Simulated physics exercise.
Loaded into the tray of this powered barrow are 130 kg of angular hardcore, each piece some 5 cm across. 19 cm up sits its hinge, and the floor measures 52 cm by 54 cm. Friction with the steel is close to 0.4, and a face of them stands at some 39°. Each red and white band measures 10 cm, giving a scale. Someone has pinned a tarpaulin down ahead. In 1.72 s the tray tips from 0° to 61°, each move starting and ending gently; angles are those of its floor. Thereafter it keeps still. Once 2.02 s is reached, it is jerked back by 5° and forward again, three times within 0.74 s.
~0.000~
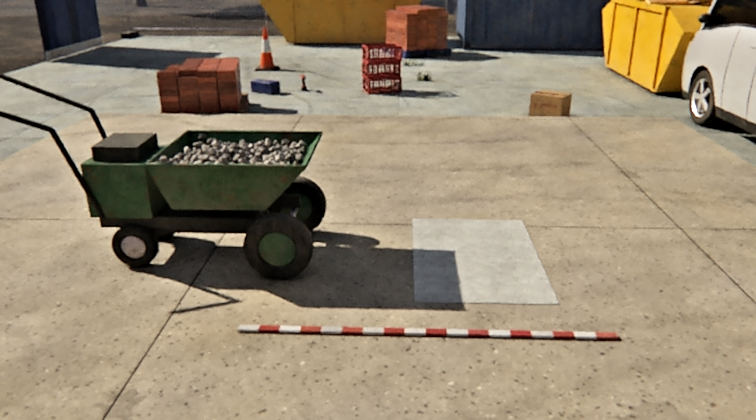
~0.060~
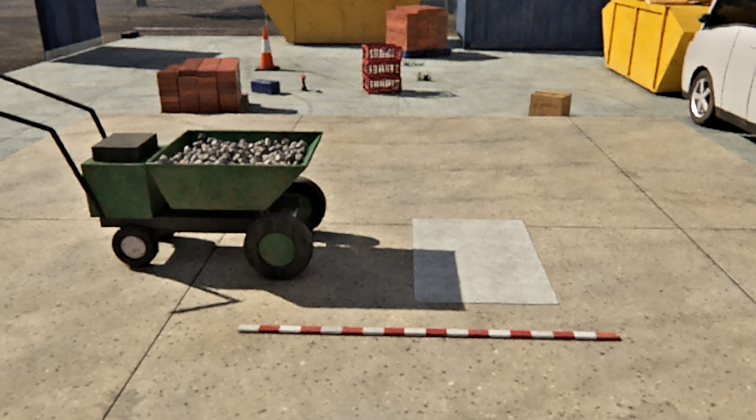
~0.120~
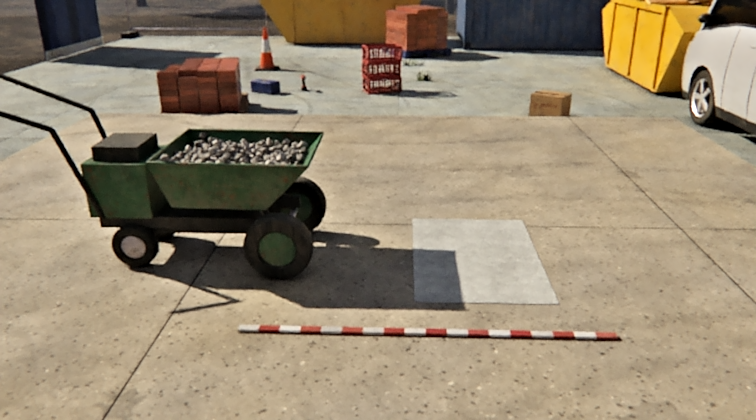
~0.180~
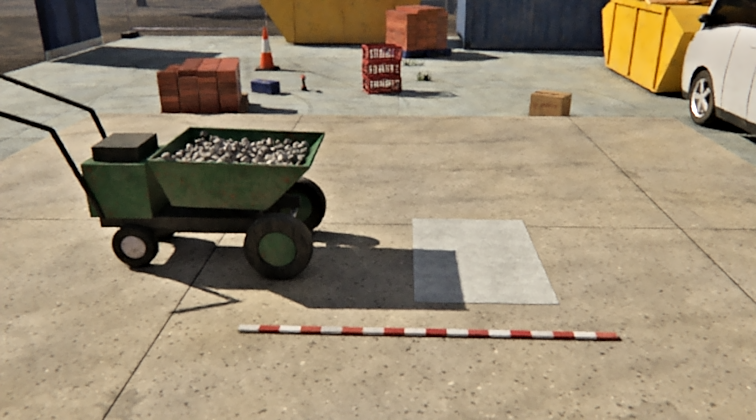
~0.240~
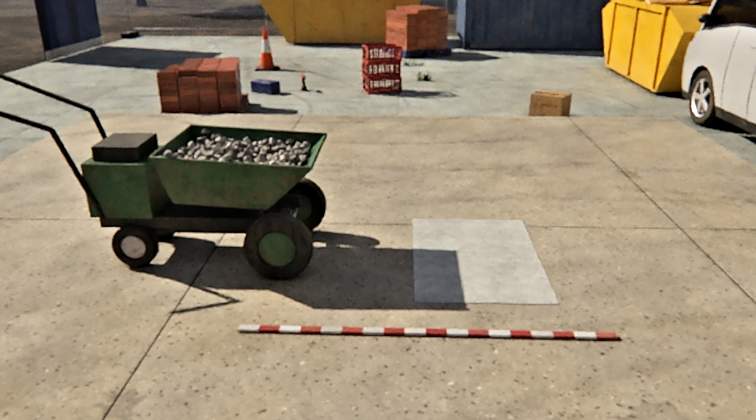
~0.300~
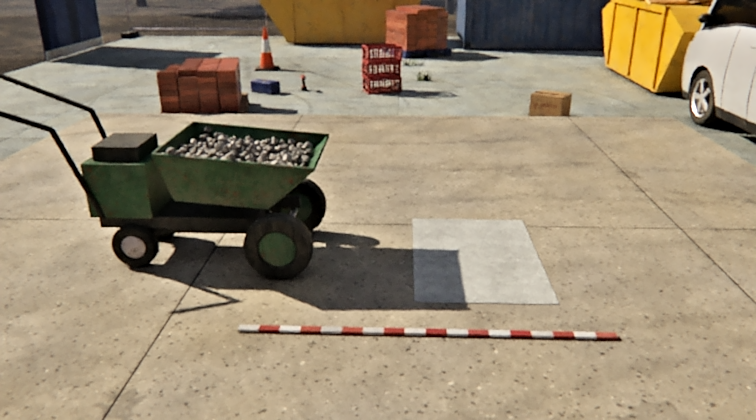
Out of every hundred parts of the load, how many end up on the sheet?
Close to 20 in a hundred.
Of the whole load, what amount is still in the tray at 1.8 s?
Held: Approx. 95 %.
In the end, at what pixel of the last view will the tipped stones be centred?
Centre estimate: Around (398, 250).
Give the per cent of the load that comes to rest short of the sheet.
Near 50 in a hundred.
After 1.3 s the floor is at 51°; 100 % in the tray; the foremost stones are at (357, 206).
After 1.8 s the floor is at 61°; 93 % in the tray, 7 % short of the sheet; the foremost stones are at (409, 250).
After 3.2 s the floor is at 61°; 36 % in the tray, 45 % short of the sheet, 19 % on the sheet; the foremost stones are at (478, 251).
After 5.2 s the floor is at 61°; 30 % in the tray, 50 % short of the sheet, 20 % on the sheet; the foremost stones are at (478, 251).
